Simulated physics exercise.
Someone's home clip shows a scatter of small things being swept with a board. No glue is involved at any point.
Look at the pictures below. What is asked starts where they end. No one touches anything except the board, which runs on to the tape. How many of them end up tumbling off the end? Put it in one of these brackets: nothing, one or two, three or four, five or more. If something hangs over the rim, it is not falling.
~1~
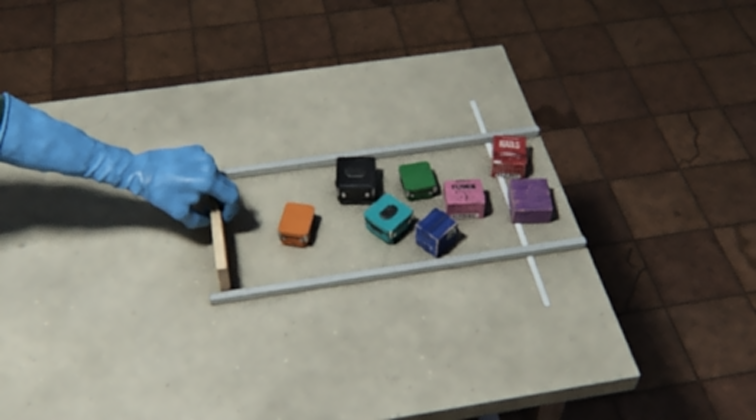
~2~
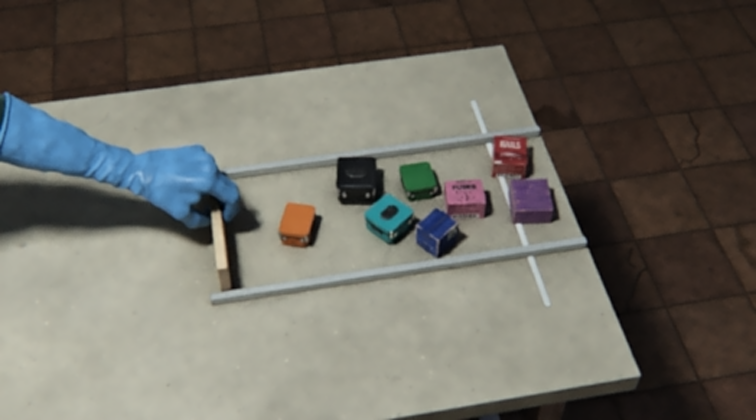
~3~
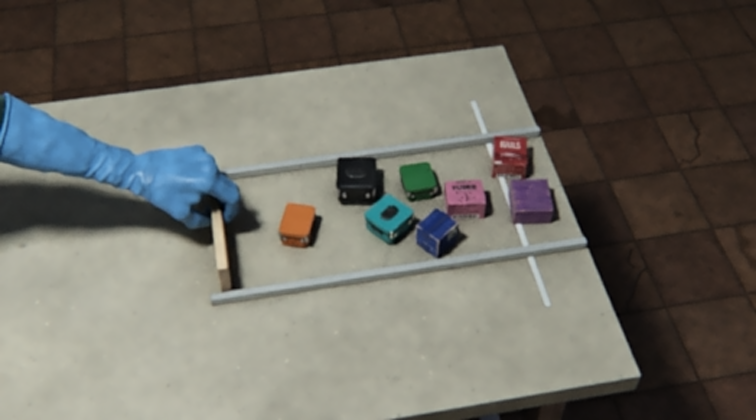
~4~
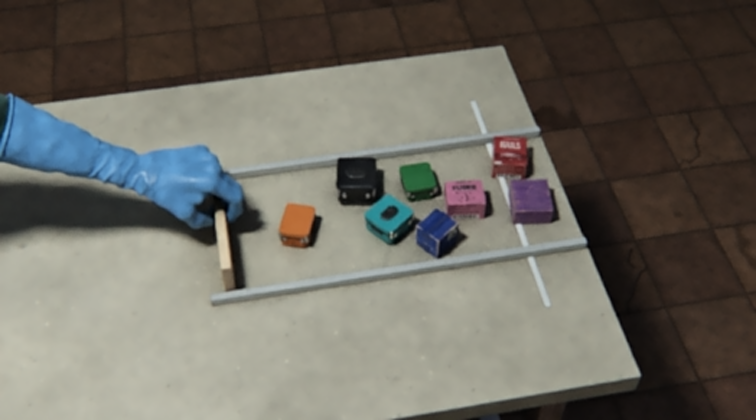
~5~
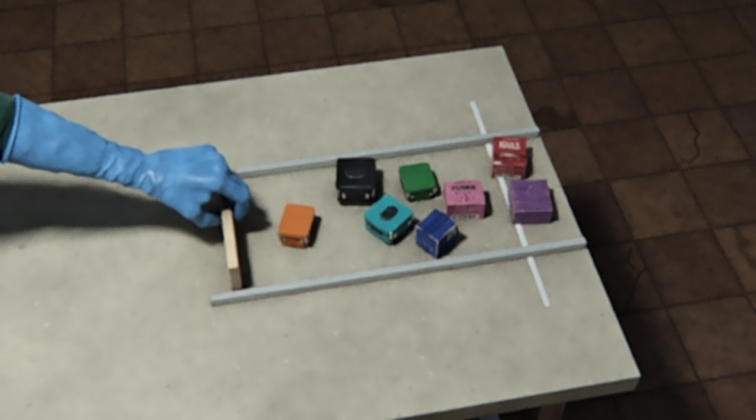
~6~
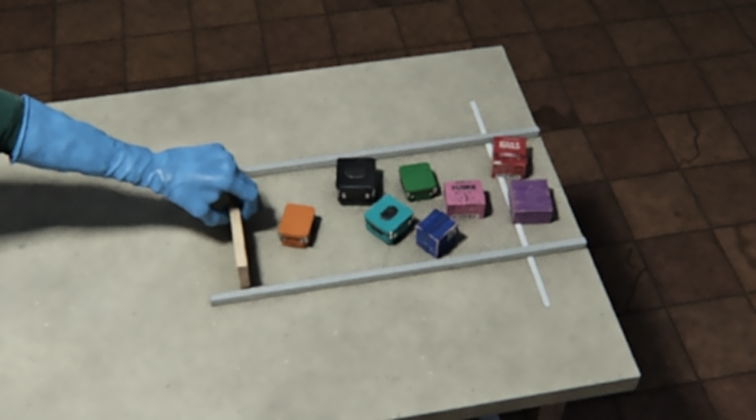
I expect three or four drops over the end.
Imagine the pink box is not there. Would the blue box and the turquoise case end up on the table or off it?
Looking at the two, the blue box stays up top and the turquoise case stays up top.
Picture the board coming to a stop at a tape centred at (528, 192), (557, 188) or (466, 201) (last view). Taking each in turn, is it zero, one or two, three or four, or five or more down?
So, one after another, I'd give five or more; five or more; one to two.
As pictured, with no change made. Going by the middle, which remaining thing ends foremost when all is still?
The green case is foremost.
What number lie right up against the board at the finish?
3.
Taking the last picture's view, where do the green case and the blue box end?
They finish at roughly (551, 164) and (539, 228) respectively.
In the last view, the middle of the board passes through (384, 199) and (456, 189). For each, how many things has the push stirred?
That gives 6 for the first and 8 for the second.
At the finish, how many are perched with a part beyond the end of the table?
It comes to 2.
A little later, none off yet; purple block at rest near (530, 202); red box at rest near (509, 157); pink box at rest near (464, 200).
Next, none off yet; purple block at rest near (530, 202); red box at rest near (509, 157); pink box shifted a little near (486, 197).
Later still, none off yet; purple block tilted well over near (595, 219); red box shifted about its own width near (540, 148); pink box shifted well along near (556, 191).
When it is over, the number that fall off is three or four; down, pink box, red box and purple block.
